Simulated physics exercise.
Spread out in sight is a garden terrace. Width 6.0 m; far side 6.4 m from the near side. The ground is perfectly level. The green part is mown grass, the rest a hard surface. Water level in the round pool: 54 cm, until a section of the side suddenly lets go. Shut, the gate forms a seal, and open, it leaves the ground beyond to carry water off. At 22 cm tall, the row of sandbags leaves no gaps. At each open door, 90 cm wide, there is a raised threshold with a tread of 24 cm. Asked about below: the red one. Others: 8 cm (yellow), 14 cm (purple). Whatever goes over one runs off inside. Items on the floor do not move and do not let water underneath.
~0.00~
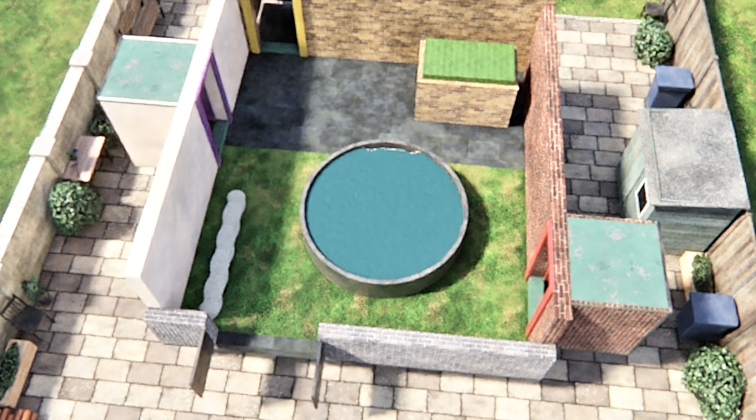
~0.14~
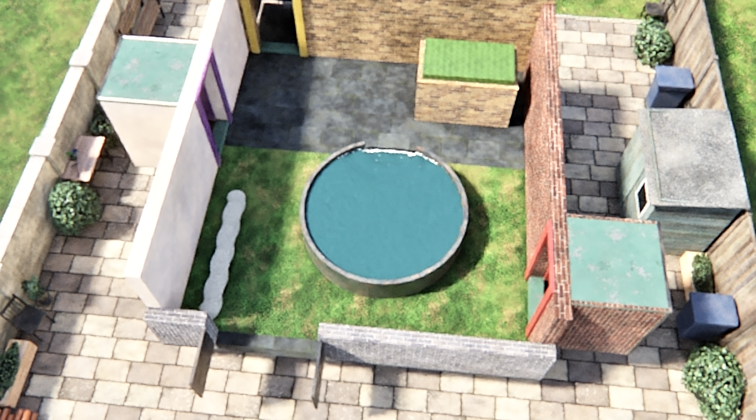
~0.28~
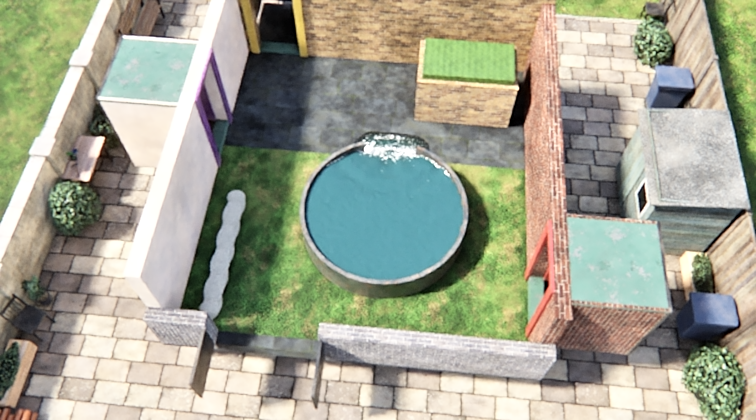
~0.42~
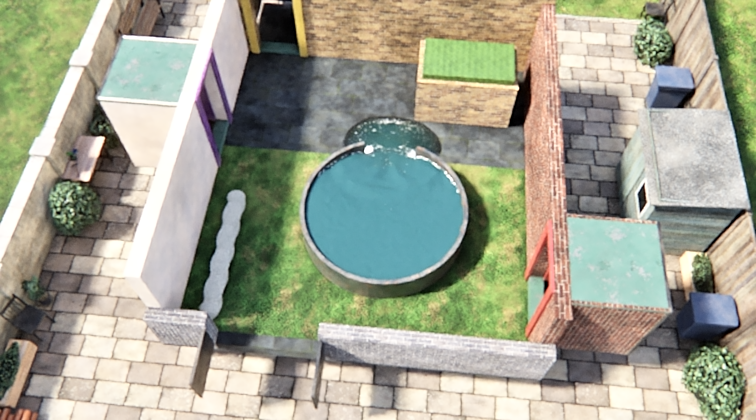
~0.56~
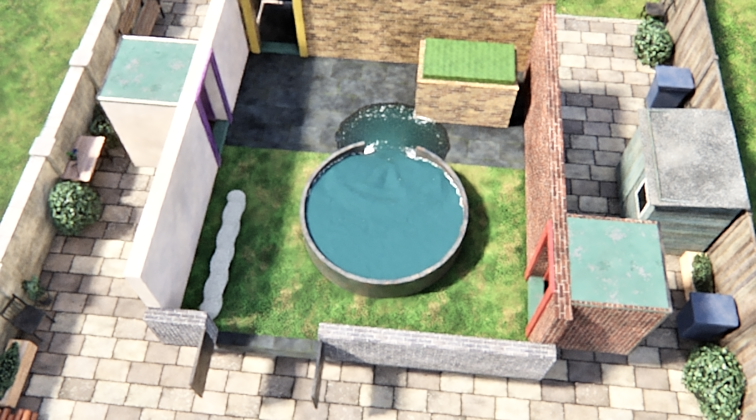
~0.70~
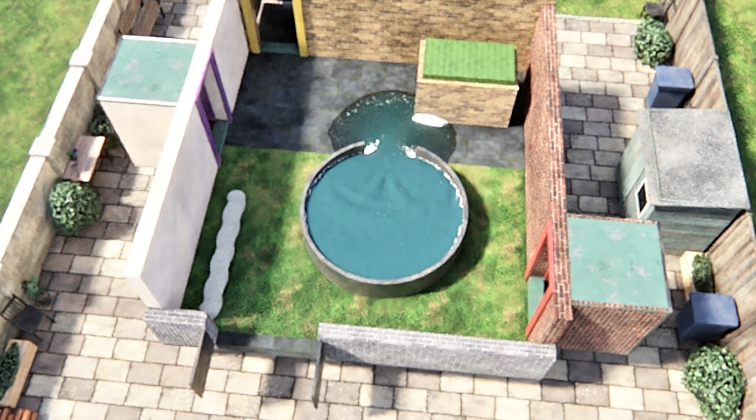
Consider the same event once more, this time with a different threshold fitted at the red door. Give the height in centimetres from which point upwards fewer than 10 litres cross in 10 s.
Roughly 5 cm.
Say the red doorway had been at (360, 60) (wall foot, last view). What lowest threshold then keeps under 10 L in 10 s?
About 22 cm.
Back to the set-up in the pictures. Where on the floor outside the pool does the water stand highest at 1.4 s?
About (405, 66).
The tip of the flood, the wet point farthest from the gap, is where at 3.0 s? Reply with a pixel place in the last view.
The tip of the flood lies near (249, 54).
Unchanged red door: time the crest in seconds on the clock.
Approximately 10.0 s.
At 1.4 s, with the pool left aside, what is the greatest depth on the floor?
35 cm.
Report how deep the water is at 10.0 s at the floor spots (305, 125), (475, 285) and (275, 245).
Respectively 4 cm, 8 cm and 6 cm.
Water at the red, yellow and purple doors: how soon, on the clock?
Red at 5.0 s, yellow at 2.0 s, purple at 3.4 s.
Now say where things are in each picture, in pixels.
In the first picture, still water, 54 cm deep, in the round pool at (384, 209); the red door at (540, 280) is dry.
In the second picture, water pours out on the far side and has run 0.3 m, to a hidden place; about 9 cm deep outside, 54 cm at the back.
In the third picture, water pours out on the far side and has run 0.7 m, to (374, 135); about 10 cm deep outside, 54 cm at the back.
In the fourth picture, water pours out on the far side and has run 1.0 m, to (399, 120); about 8 cm deep outside, 54 cm at the back.
In the fifth picture, water pours out on the far side and has run 1.4 m, to (386, 105); about 7 cm deep outside, 54 cm at the back.
In the sixth picture, water pours out on the far side and has run 1.8 m, to (399, 93); about 6 cm deep outside, 54 cm at the back; 3.2 m in a straight line remain to the red door at (540, 280).
After 1.4 s water covers 20 % of the floor, deepest (35 cm) near (405, 66); it has not reached the red door.
After 3.0 s water covers 40 % of the floor, deepest (30 cm) near (396, 65); it has not reached the red door.
After 10.0 s water covers 95 % of the floor, deepest (16 cm) near (257, 54); 10 cm at the red door, 0 litres in over its 19 cm threshold.
At the red door as built, the water arrived by 4.9 s and peaked near 10 cm at 10.0 s.
Run again over the same 10 s with other heights there, 17 litres in over 4 cm, 7 litres over 5.5 cm. The limit of 10 litres is kept from about 5 cm up.
